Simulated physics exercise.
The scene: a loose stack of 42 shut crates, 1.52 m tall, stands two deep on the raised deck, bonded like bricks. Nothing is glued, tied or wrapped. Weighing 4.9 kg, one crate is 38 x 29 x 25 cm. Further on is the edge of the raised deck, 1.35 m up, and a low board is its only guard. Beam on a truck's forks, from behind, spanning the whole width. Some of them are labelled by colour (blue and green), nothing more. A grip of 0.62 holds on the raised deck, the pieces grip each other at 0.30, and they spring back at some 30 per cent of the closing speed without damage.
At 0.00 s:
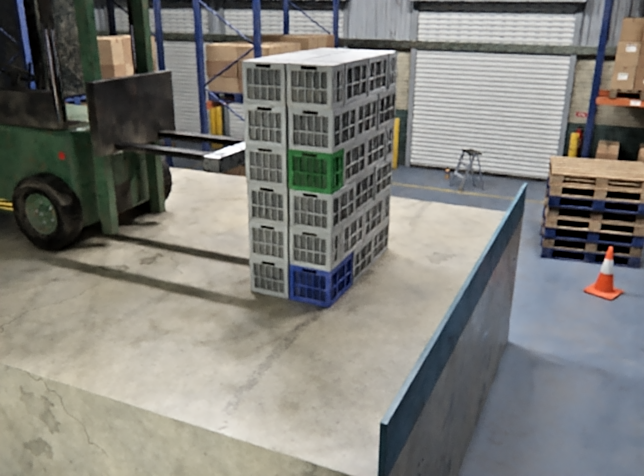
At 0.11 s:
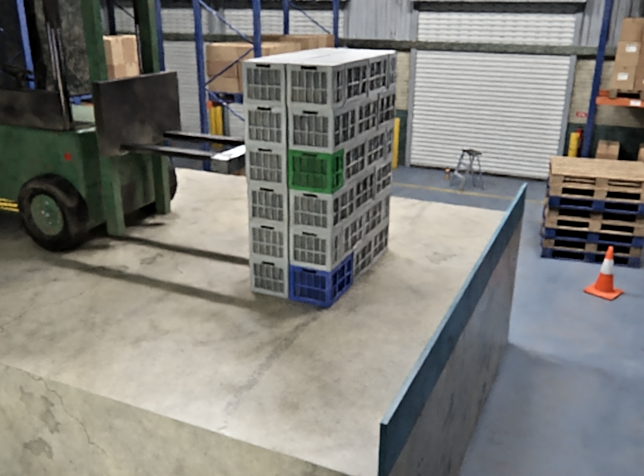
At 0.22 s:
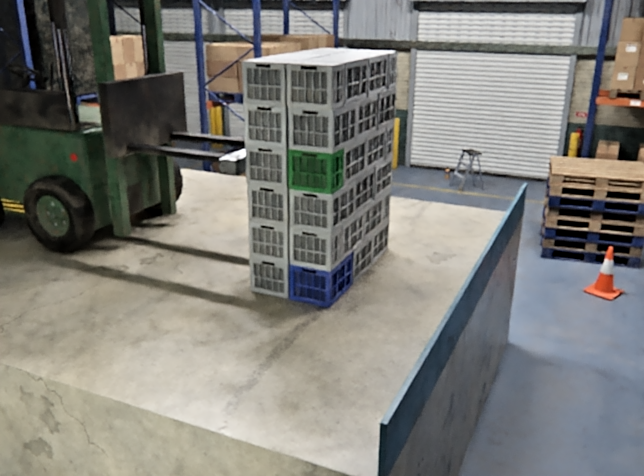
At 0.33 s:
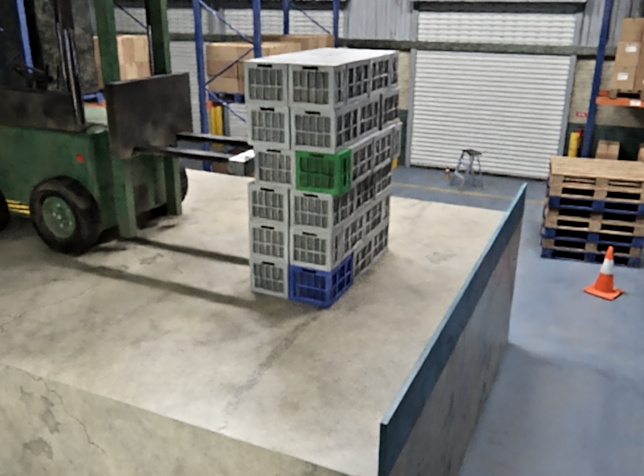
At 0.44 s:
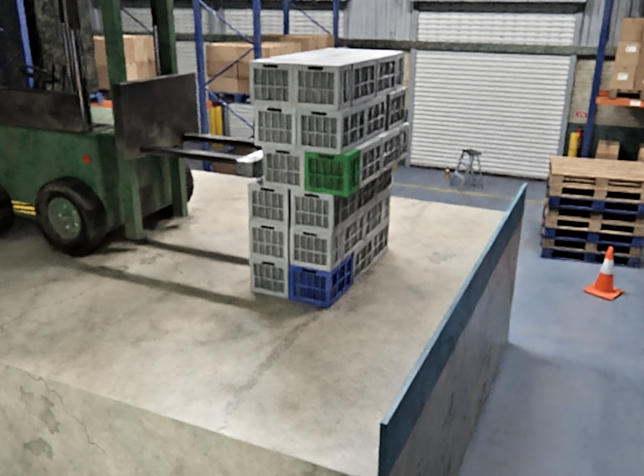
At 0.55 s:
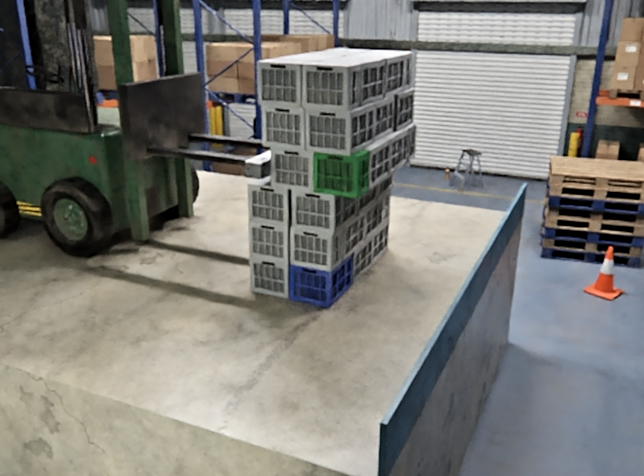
A green forklift stands at the left of a raised concrete deck in a warehouse, seen from a fixed, slightly high viewpoint. Before it rises a tall stack of grey crates with one green crate midway up and one blue at the bottom, near a low blue-edged board, with an orange cone beyond. The forklift rolls right, its forks meet the stack, and the upper crates slide rightward while the lower ones stay still.
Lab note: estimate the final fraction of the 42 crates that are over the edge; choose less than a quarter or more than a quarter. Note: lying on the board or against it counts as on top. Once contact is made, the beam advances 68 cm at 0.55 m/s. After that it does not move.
Estimate: More than a quarter.
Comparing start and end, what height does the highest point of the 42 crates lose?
I make it close to 75 cm.
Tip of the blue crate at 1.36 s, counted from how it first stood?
Near 0 degrees from where it started.
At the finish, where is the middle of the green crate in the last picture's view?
Check around (418, 311) in the last image.
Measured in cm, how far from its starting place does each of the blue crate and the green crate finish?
Distance from start in cm - blue 0, green 110.
After 0.90 s, none of the 42 crates over the edge, 30 disturbed; green crate leaning 9°; blue crate leaning 8°.
After 1.36 s, none of the 42 crates over the edge, 29 disturbed; green crate on its side.
After 1.84 s, 7 of the 42 crates over the edge; green crate on its side.
After 2.42 s, 18 of the 42 crates over the edge; green crate on its side.
By the end (2.9 s), 18 of the 42 crates over the edge; green crate on its side; blue crate unmoved. That is 43 per cent. As the last picture would show them, middles, green crate near (418, 311), blue crate near (322, 275).
